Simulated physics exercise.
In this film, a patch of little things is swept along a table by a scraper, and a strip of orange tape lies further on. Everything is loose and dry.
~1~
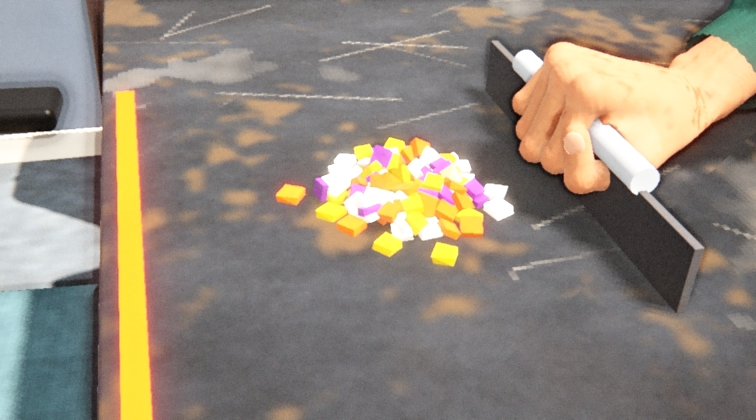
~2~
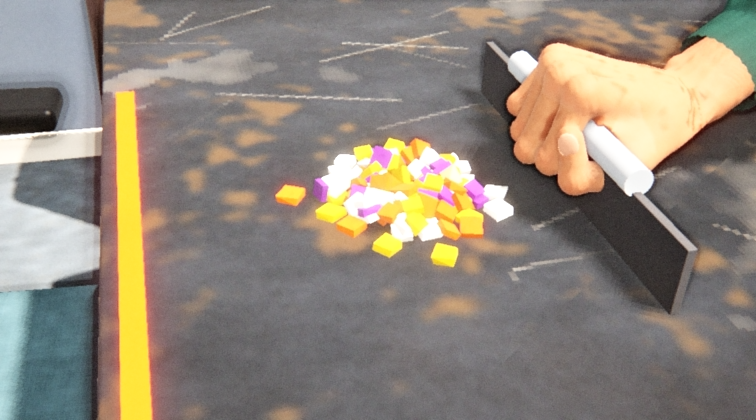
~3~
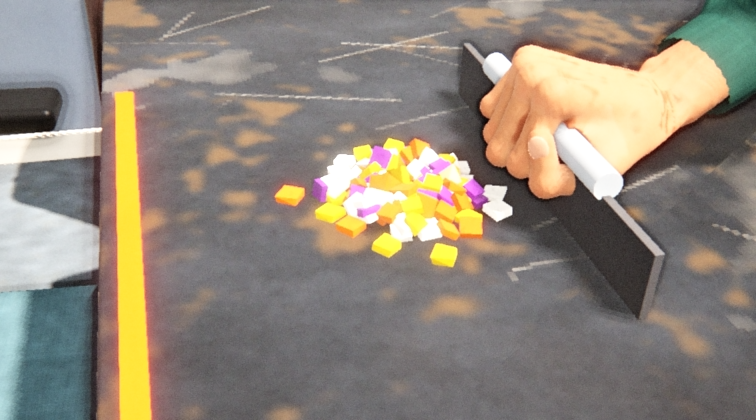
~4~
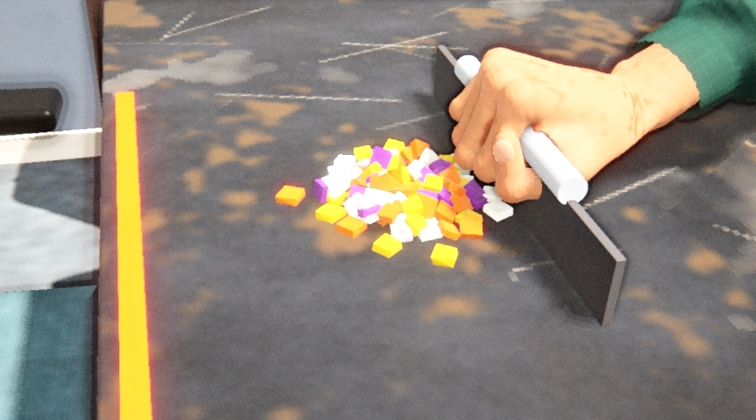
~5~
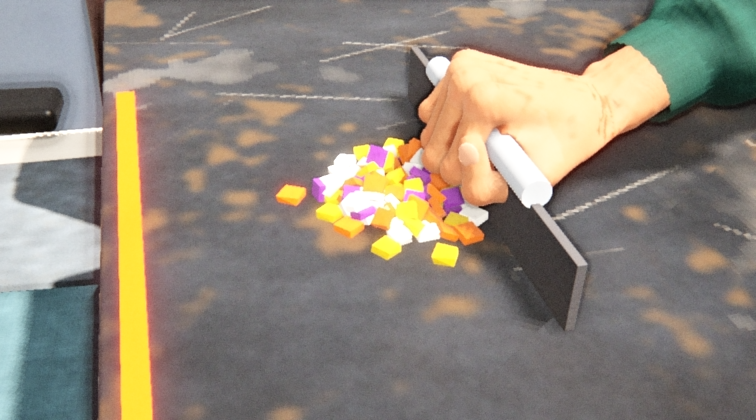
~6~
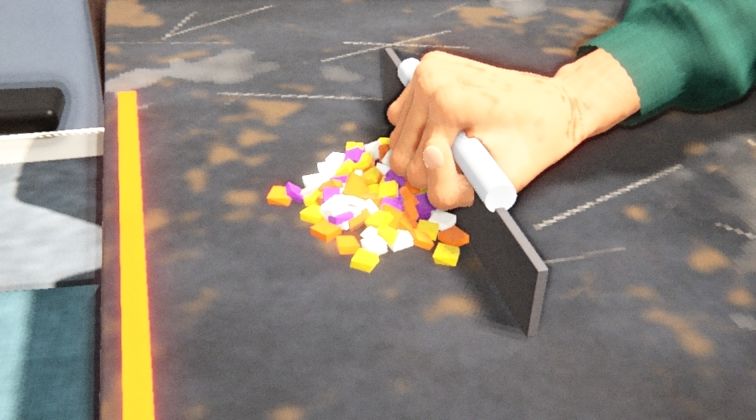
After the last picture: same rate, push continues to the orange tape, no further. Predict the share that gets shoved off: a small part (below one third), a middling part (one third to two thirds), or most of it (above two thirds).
It will be most of it, above two thirds.
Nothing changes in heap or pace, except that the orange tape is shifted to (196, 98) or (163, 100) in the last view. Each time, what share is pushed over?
It would come to 20 percent in the first case and 60 percent in the second.
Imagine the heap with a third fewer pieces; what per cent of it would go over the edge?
It comes out near 100 per cent of the heap.
Soon, scraper still moving, near (281, 150); heap all on the table, its front near (125, 208).
A while on, scraper stopped at the orange tape; heap most over the edge.
Towards the end, scraper stopped at the orange tape; heap nearly all over the edge.
Finally, scraper stopped at the orange tape; heap nearly all over the edge.
